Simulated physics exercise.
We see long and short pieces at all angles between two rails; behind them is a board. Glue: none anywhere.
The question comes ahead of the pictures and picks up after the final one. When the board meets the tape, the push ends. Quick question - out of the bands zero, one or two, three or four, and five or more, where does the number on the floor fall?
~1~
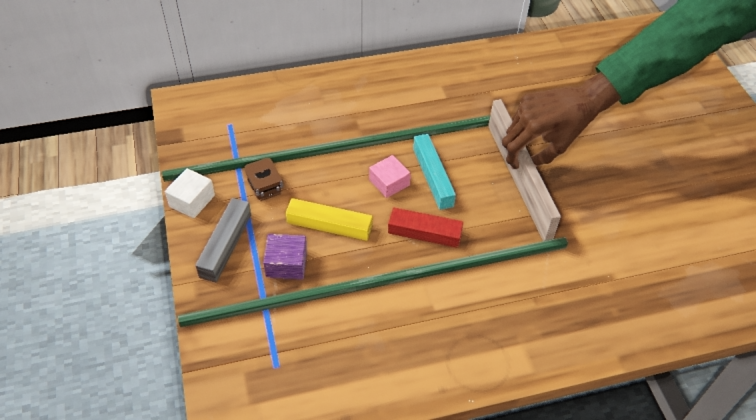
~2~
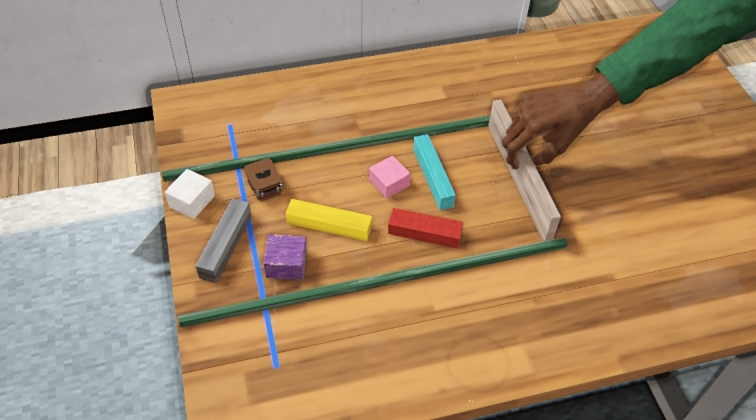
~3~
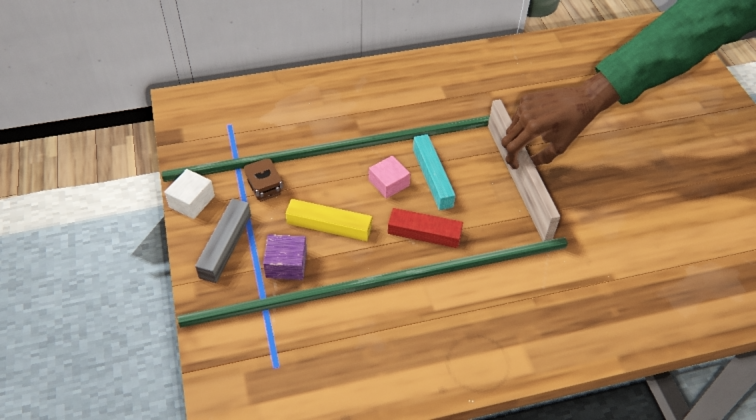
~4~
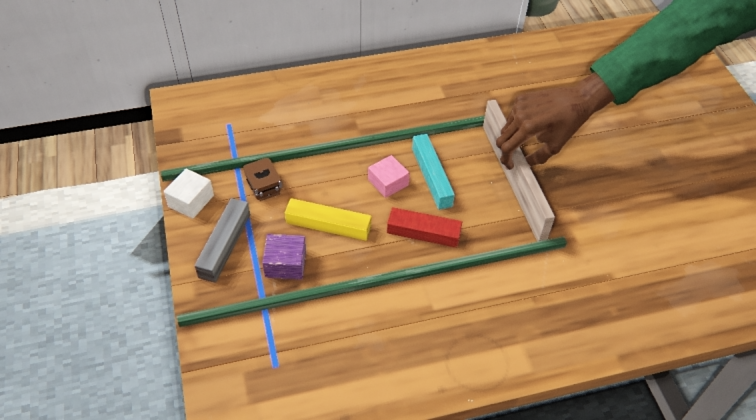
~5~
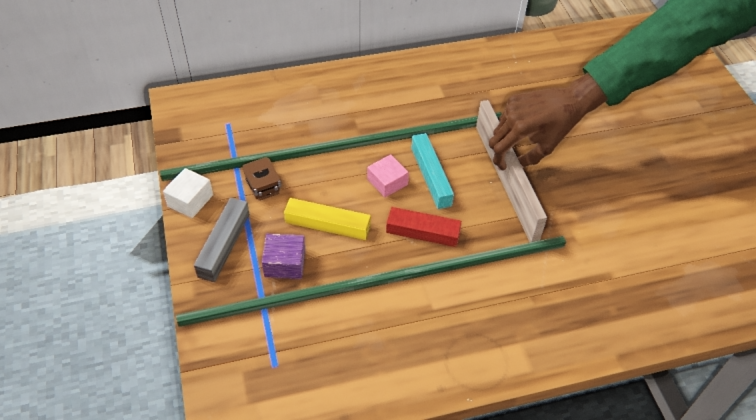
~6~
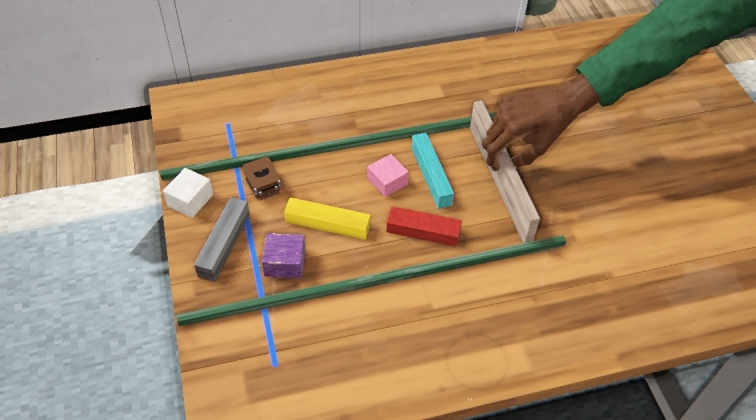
The band is one or two.
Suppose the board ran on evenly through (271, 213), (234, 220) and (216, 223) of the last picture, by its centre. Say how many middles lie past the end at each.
0; 2; 3.
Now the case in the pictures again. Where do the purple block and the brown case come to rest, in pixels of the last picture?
Purple block: About (211, 285); brown case: About (206, 179).
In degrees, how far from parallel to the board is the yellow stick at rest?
Roughly 5° out of line.
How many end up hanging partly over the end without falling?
So the number is 1.
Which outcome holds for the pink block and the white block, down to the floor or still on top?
Once it all settles, the pink block is still up; as for the white block, it ends up below.
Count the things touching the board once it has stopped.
2.
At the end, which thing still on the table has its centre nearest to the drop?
The one in question is the grey stick.
Soon after, none off yet; white block at rest near (189, 193); grey stick at rest near (223, 238); brown case at rest near (262, 180).
After that, none off yet; white block at rest near (187, 192); grey stick displaced a little near (210, 236); brown case moving near (259, 179).
In the end, the number that fall off is one or two; gone, white block.
